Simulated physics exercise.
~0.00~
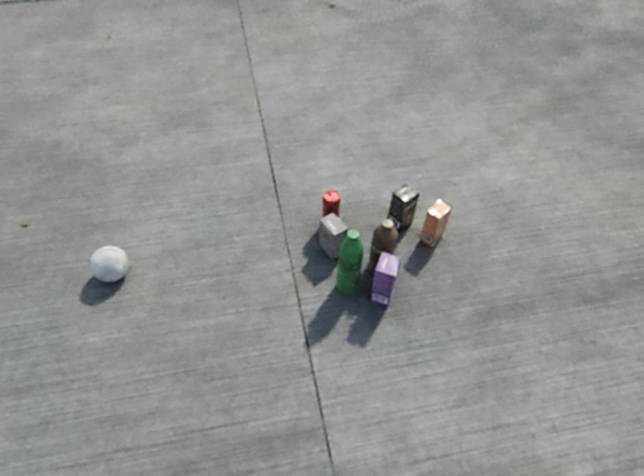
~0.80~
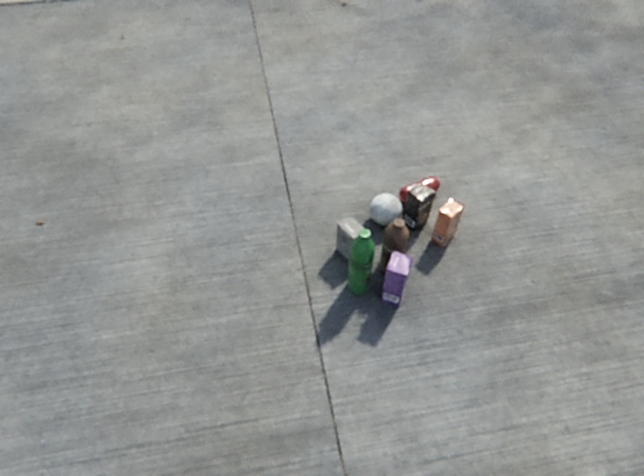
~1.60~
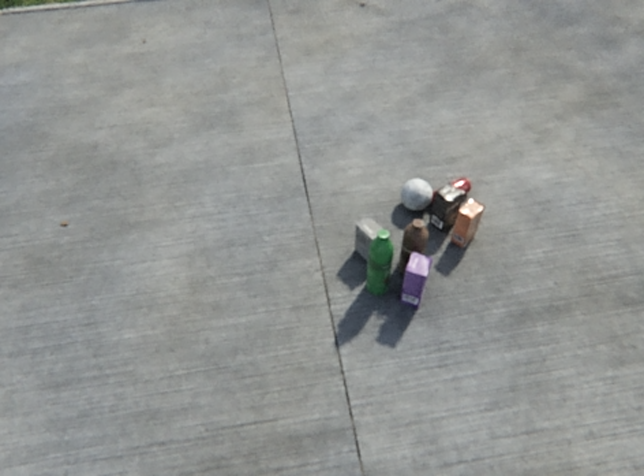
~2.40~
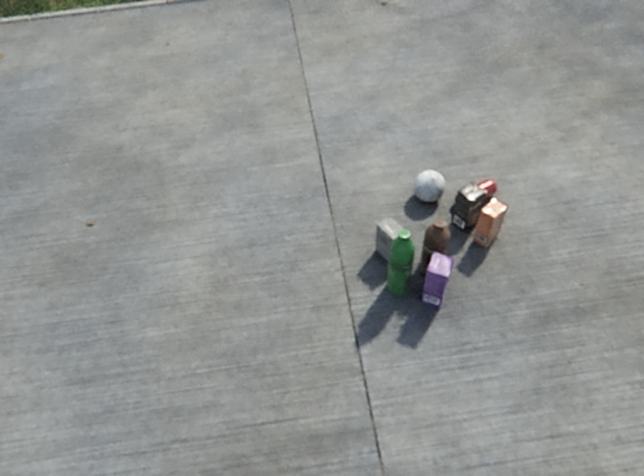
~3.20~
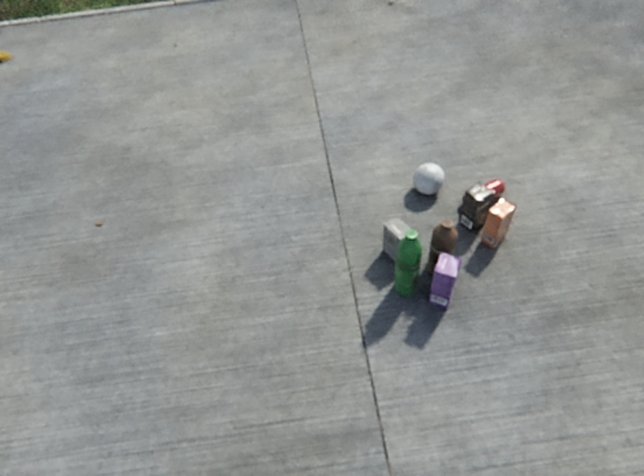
A green bottle stood on concrete among a brown bottle, several cartons and a red can while a white ball rolled in from the left, knocking the can onto its side; the ball drifted behind the group, and everything else stayed upright.
